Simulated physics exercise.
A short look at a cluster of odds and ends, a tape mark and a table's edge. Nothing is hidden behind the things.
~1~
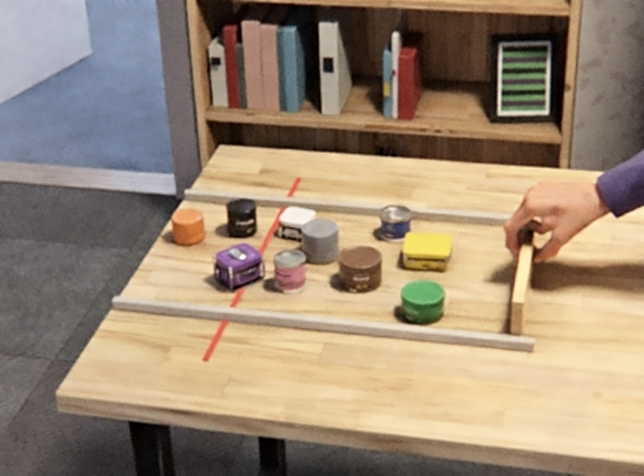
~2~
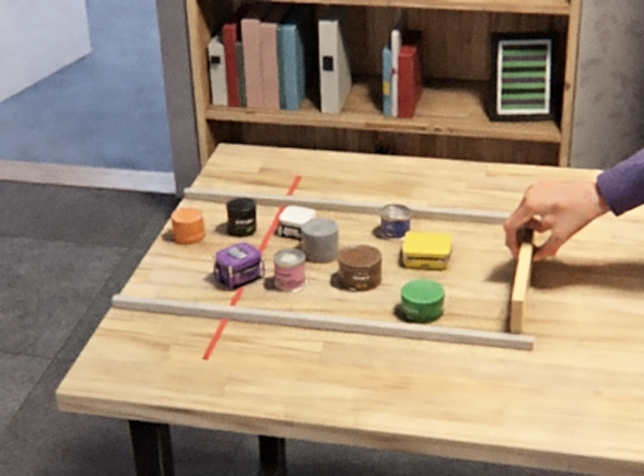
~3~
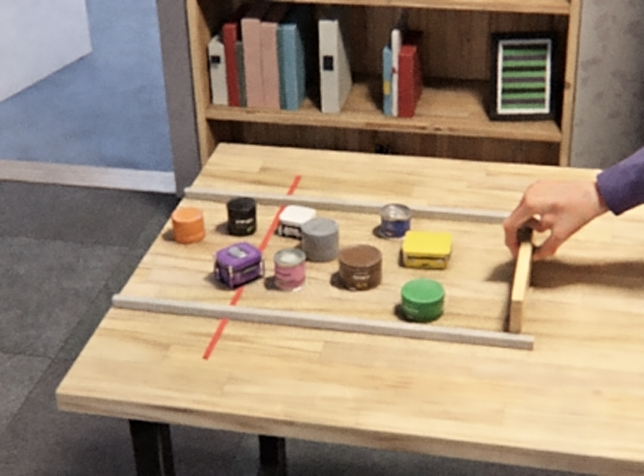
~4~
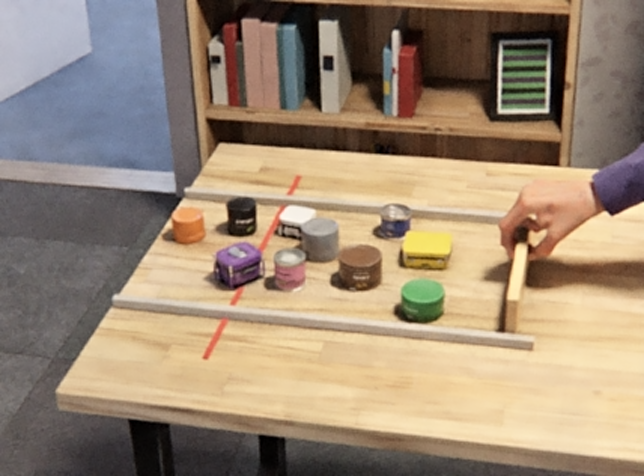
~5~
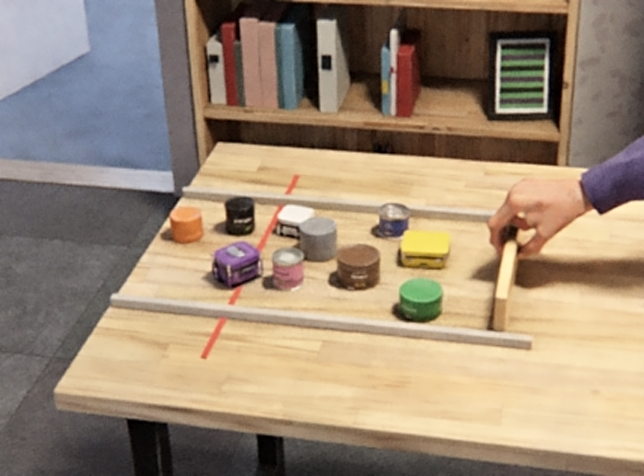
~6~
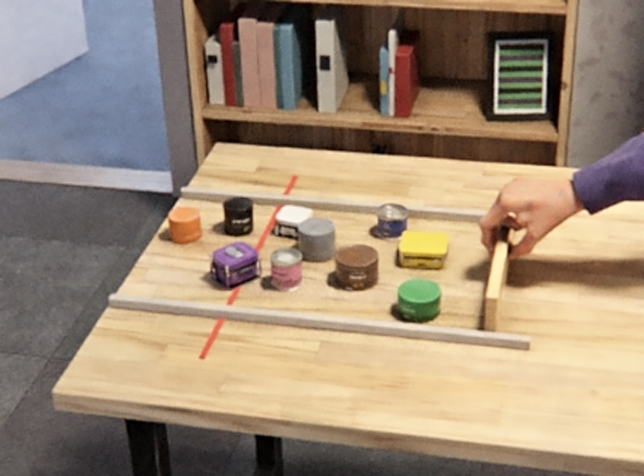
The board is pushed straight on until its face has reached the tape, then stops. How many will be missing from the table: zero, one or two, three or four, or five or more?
In the end the number that fall off is zero.
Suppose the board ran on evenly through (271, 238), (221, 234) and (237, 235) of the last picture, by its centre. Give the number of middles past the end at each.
Past the end: 0, 1 and 0.
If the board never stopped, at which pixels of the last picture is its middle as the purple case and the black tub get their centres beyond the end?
About (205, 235), and (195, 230) for the other.
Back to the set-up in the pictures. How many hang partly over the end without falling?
That would be 0.
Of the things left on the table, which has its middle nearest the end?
The orange lid.
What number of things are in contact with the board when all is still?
The number is 4.
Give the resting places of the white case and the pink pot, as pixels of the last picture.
The white case stops around (230, 208); the pink pot around (206, 267).
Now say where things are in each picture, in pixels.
The first frame shows orange lid (188, 227); black tub (242, 218); purple case (239, 267); board (527, 262); tape (258, 258).
The second frame shows black tub (242, 217); green tub (423, 301).
The third frame shows purple case (239, 265); brown tub (361, 267).
The fourth frame shows orange lid (188, 225); board (522, 260).
The fifth frame shows black tub (240, 216); white case (296, 223).
The sixth frame shows orange lid (185, 225); black tub (239, 216); purple case (236, 265); board (502, 259); tape (254, 256).
Early on, none off yet; orange lid at rest near (185, 225); black tub at rest near (239, 216); purple case at rest near (236, 265).
A while later, none off yet; orange lid at rest near (185, 225); black tub travelled a little near (225, 217); purple case travelled about its own width near (216, 259).
Finally, the number that fall off is zero.
